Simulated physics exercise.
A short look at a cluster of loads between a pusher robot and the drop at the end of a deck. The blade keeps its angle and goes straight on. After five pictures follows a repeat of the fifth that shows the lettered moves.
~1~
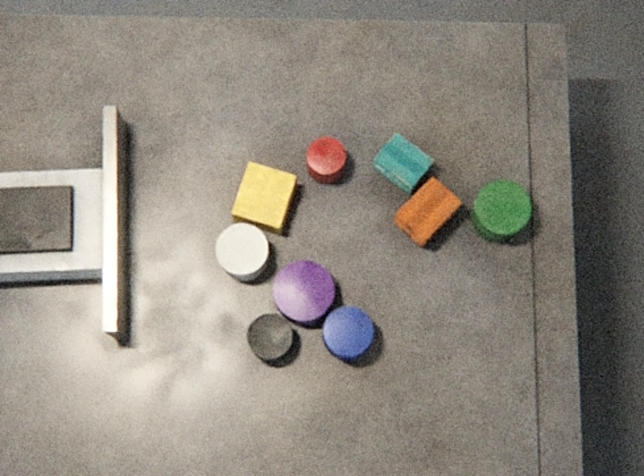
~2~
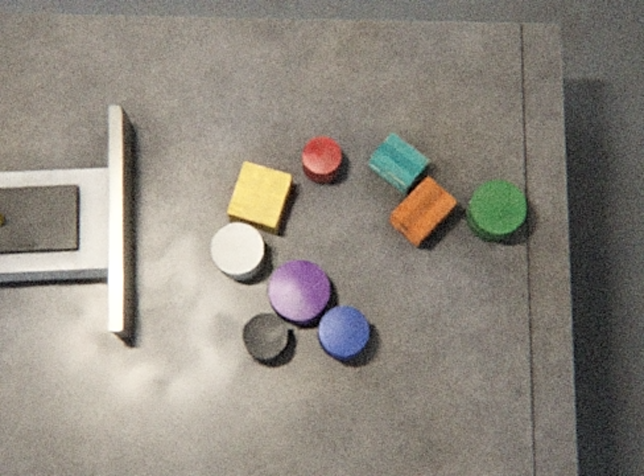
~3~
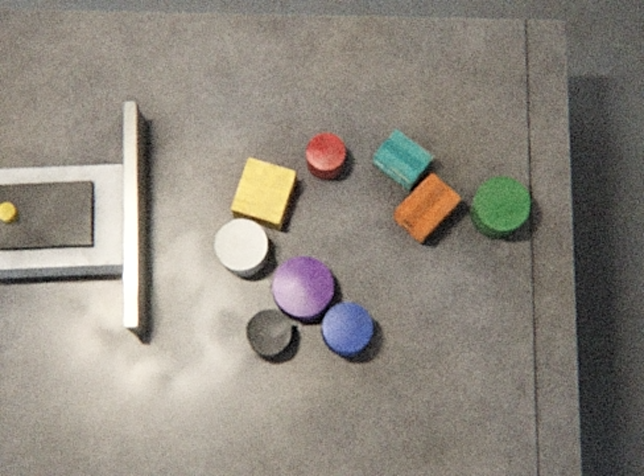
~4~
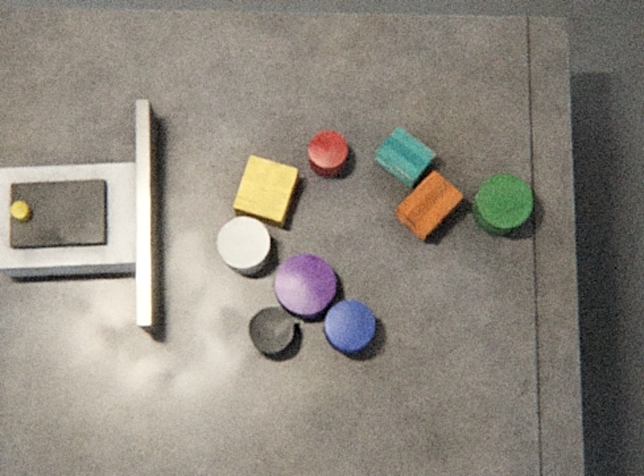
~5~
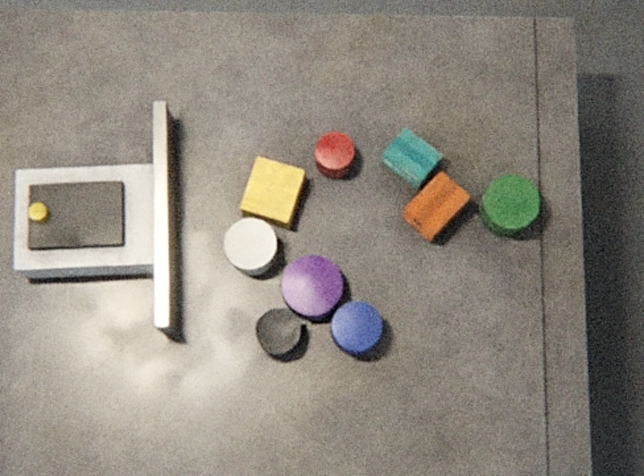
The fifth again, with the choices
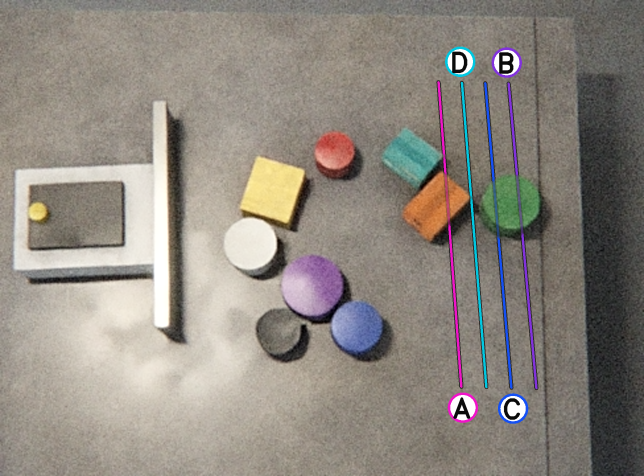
The video shows a pusher robot with a wide front plate moving slowly right across a grey deck toward a cluster of colourful crates, parcels and canisters, which stay in place near the deck's edge as the gap narrows.
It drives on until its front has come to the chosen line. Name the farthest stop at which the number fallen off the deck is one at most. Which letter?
As far as mark C.
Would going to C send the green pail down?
Yes.
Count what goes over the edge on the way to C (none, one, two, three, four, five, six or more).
One.
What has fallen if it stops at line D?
It is the green pail.
On the marked copy, A at (450, 230); B at (522, 231); C at (498, 231); D at (474, 230).
With C. Early on, robot (206, 216); blue canister (365, 338); black pail (318, 337).
Further on, robot (329, 219); green pail (526, 206); orange box (478, 202).
At the end, robot (424, 220); green pail over the edge; orange box (568, 204); one fallen.
As for the rest, A is within the limit but short; B drops two; D is within the limit but short.
